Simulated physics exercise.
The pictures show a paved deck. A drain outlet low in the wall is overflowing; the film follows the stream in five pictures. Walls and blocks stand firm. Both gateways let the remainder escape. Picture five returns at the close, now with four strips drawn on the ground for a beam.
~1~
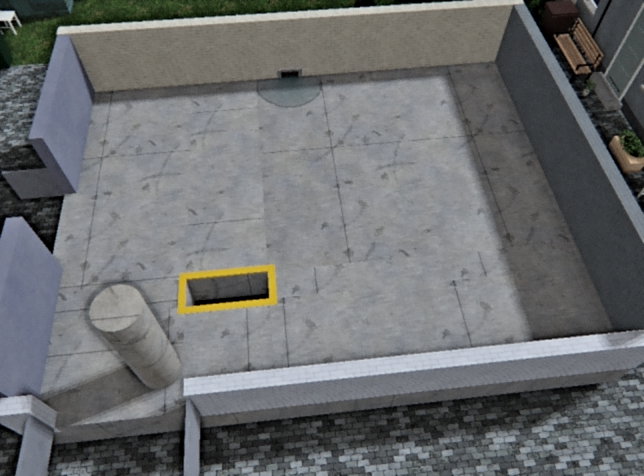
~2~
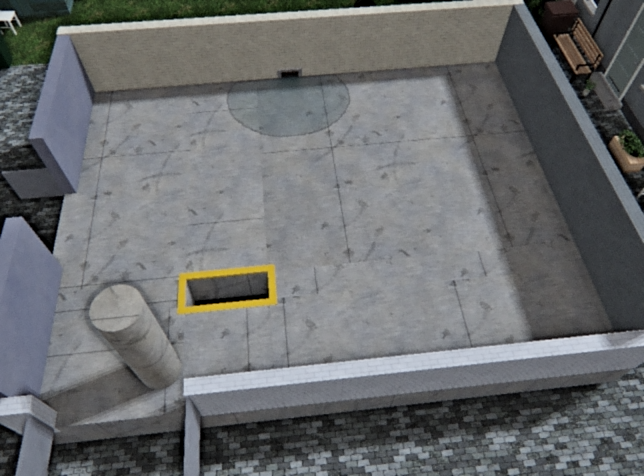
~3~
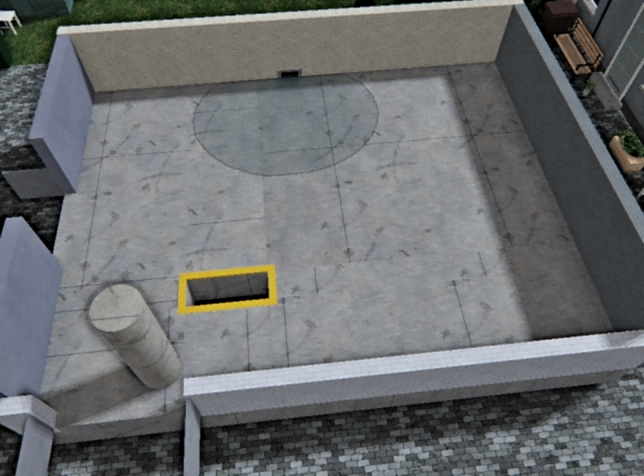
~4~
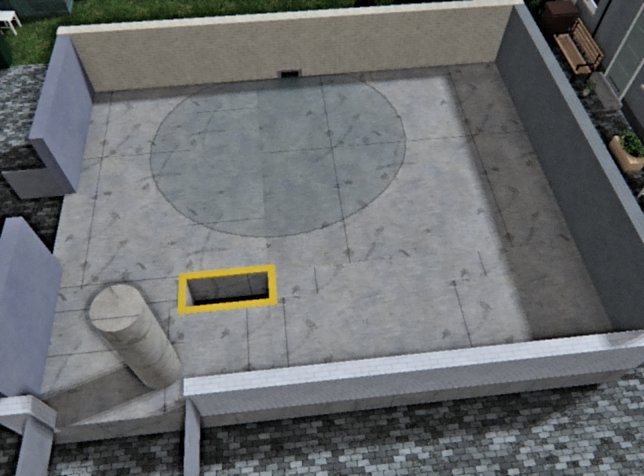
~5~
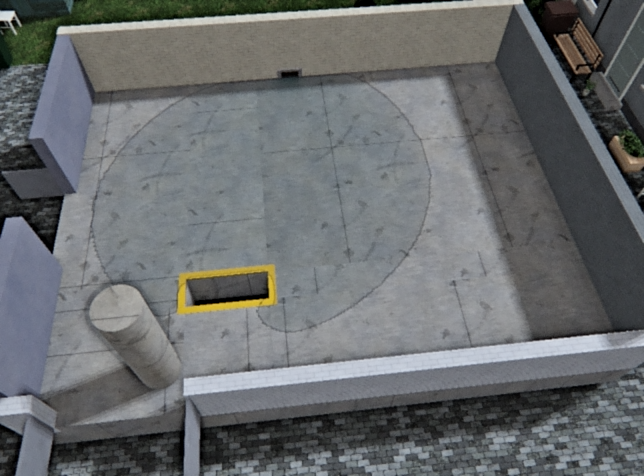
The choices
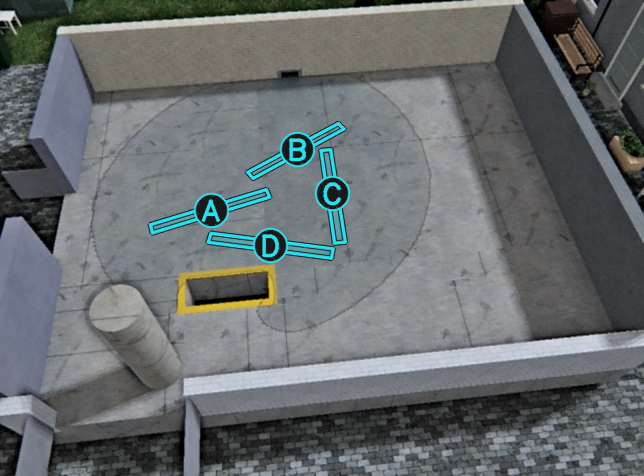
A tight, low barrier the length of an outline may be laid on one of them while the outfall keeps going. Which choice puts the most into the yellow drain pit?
Best: C.
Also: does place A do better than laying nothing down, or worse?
Worse.
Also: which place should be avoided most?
The answer is D.
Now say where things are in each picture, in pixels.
Outfall at (290, 73); yellow drain pit at (227, 289); open gate at (127, 404); open gate at (70, 229); water covers 2 % of the ground and shows as far out as (307, 100); yellow drain pit still dry.
Water covers 6 % of the ground and shows as far out as (292, 133); yellow drain pit still dry.
Water covers 14 % of the ground and shows as far out as (248, 169); yellow drain pit still dry.
Water covers 26 % of the ground and shows as far out as (216, 225); yellow drain pit still dry.
Water covers 43 % of the ground and shows as far out as (302, 323); yellow drain pit taking water.
On the marked copy, A from (151, 228) to (267, 193); B from (250, 175) to (341, 126); C from (339, 242) to (325, 150); D from (209, 237) to (332, 253).
With A, about 18 % of the stream runs into the yellow drain pit, about 77 % out by the gates.
With B, about 17 % of the stream runs into the yellow drain pit, about 78 % out by the gates.
With C, about 33 % of the stream runs into the yellow drain pit, about 62 % out by the gates.
With D, about 9 % of the stream runs into the yellow drain pit, about 85 % out by the gates.
